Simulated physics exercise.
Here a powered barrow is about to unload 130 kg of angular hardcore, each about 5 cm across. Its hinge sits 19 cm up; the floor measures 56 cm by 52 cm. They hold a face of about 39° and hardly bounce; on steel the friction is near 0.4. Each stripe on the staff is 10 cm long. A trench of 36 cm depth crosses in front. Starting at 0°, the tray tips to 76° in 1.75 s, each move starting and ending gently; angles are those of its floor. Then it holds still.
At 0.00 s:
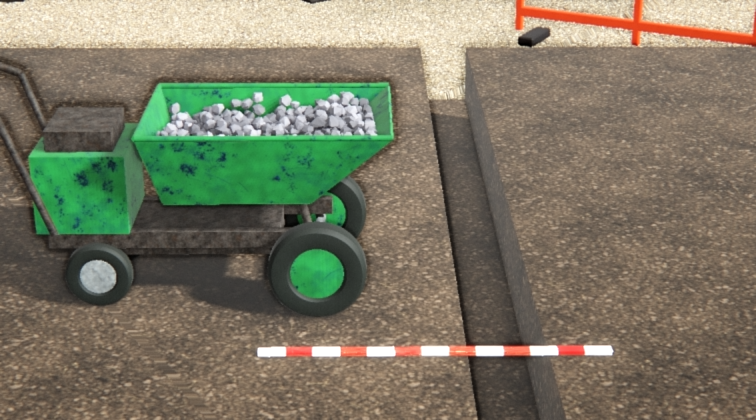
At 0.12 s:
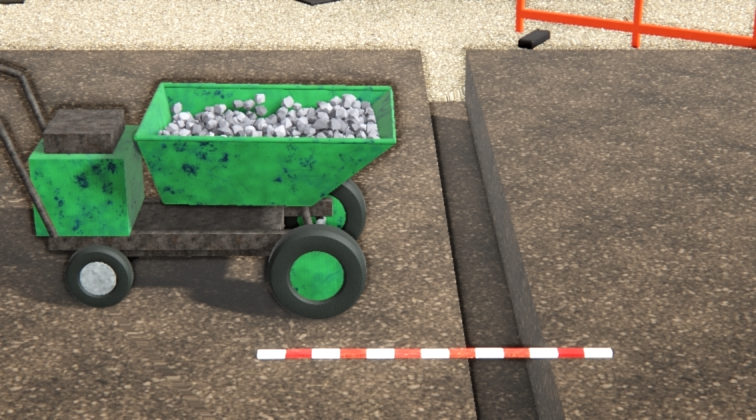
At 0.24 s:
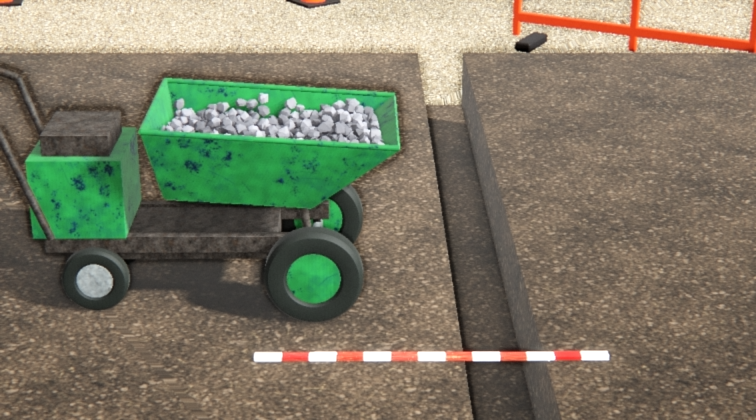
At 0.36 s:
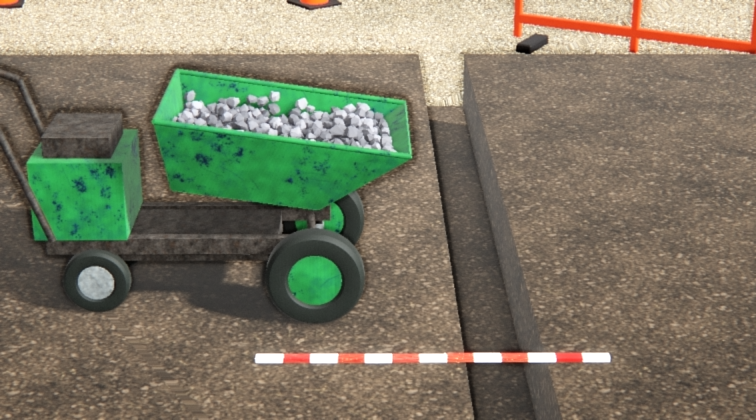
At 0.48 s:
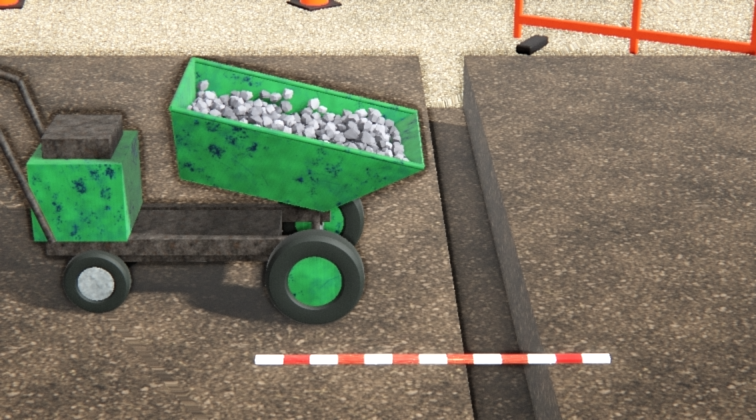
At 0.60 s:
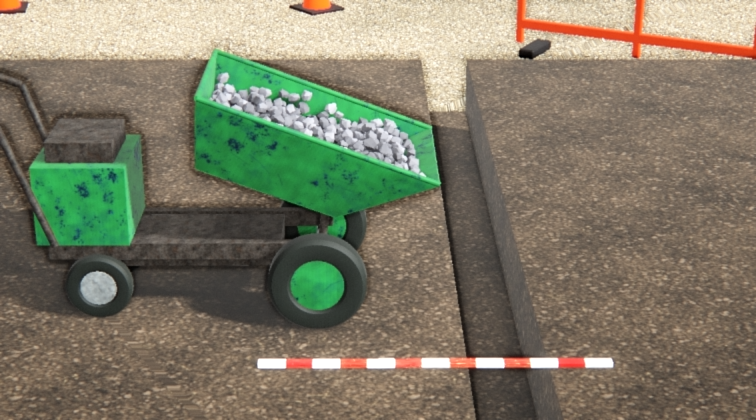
Beside a narrow trench, a green powered barrow steadily tilts its stone-filled tray toward the right.
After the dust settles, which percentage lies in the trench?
Close to 97 in a hundred.
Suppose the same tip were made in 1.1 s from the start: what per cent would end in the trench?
It would be near 90 per cent.
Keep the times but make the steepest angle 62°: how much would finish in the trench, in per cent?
Then about 85 per cent.
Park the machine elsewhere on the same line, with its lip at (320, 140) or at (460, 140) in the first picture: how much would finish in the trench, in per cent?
Near 40 per cent from the first place, 5 from the second.
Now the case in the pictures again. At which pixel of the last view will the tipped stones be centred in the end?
Around (494, 344).
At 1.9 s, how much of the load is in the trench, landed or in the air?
About 70 per cent by then.
After 1.3 s the floor is at 64°; 99 % in the tray, 1 % in the trench; the foremost stones are at (487, 262).
After 1.9 s the floor is at 76°; 26 % in the tray, 72 % in the trench, 2 % past the trench; the foremost stones are at (560, 295).
After 2.2 s the floor is at 76°; 3 % in the tray, 95 % in the trench, 3 % past the trench; the foremost stones are at (582, 298).
After 4.2 s the floor is at 76°; 0 % in the tray, 97 % in the trench, 3 % past the trench; the foremost stones are at (582, 298).
